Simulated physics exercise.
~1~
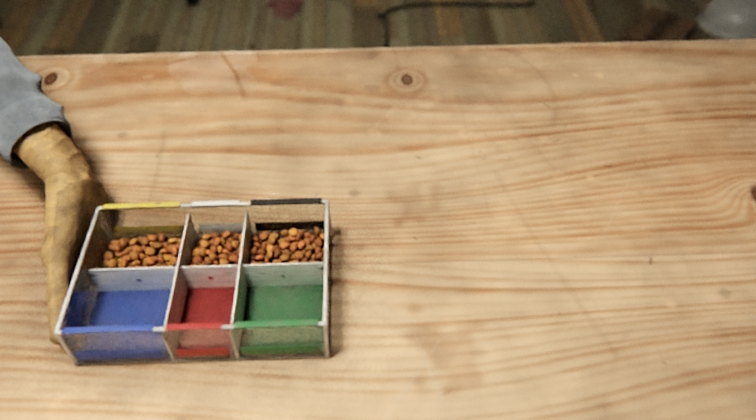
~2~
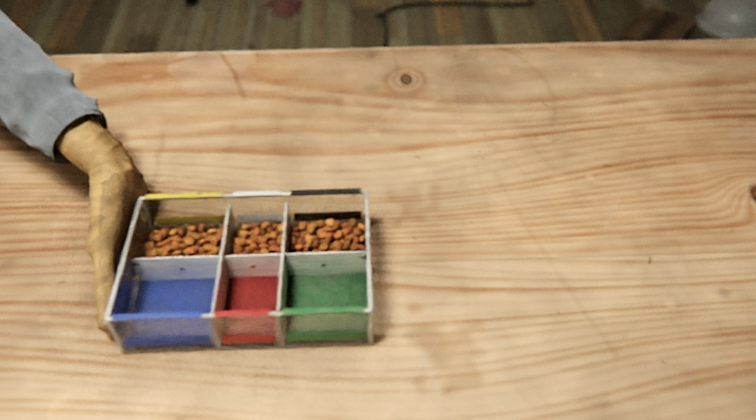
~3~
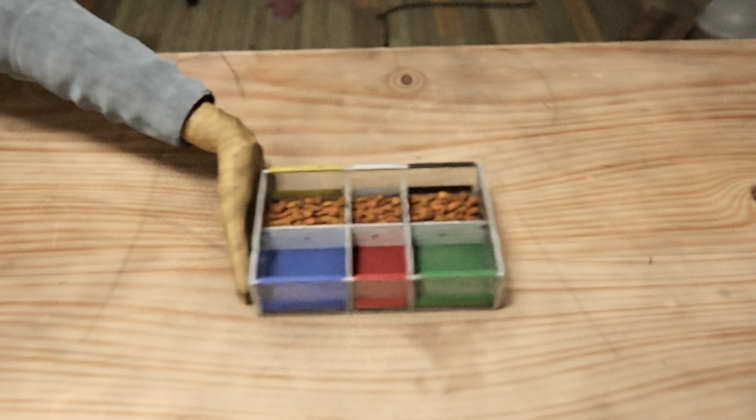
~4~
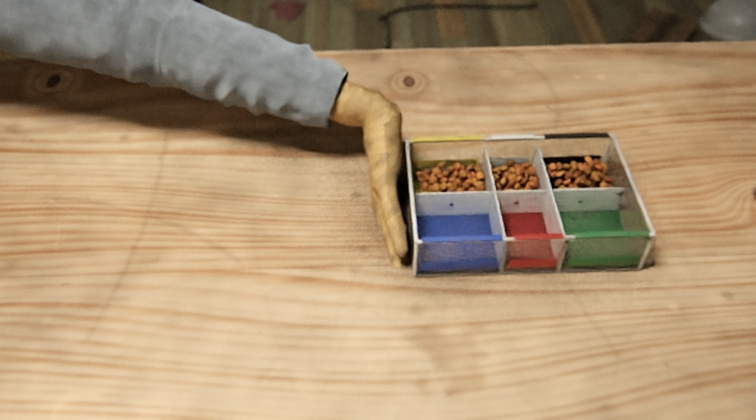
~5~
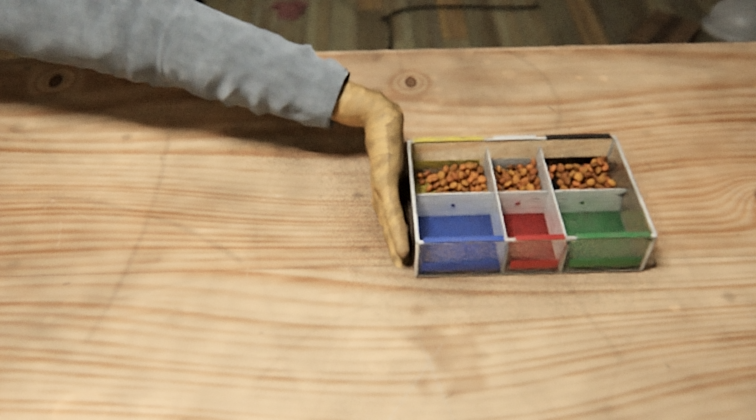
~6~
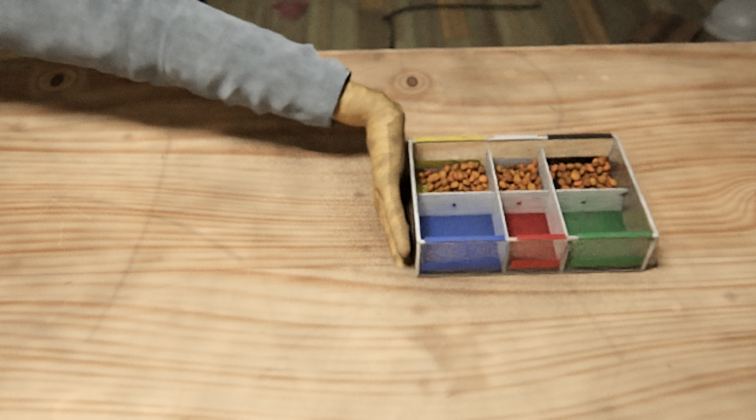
A clear-sided tray of six compartments sits at the left of a pale, knotty wooden table, seen from above at a slant by a slightly swaying camera. Brown kibble fills the three back sections, whose rims are yellow, white and black, while the front ones show empty blue, red and green floors. A tan hand in a blue-grey sleeve rests against the tray's left side. The hand pushes it rightward and a little toward the back, blurring as it goes. The tray stops at the right, hand still touching it, with the kibble still in its three sections.
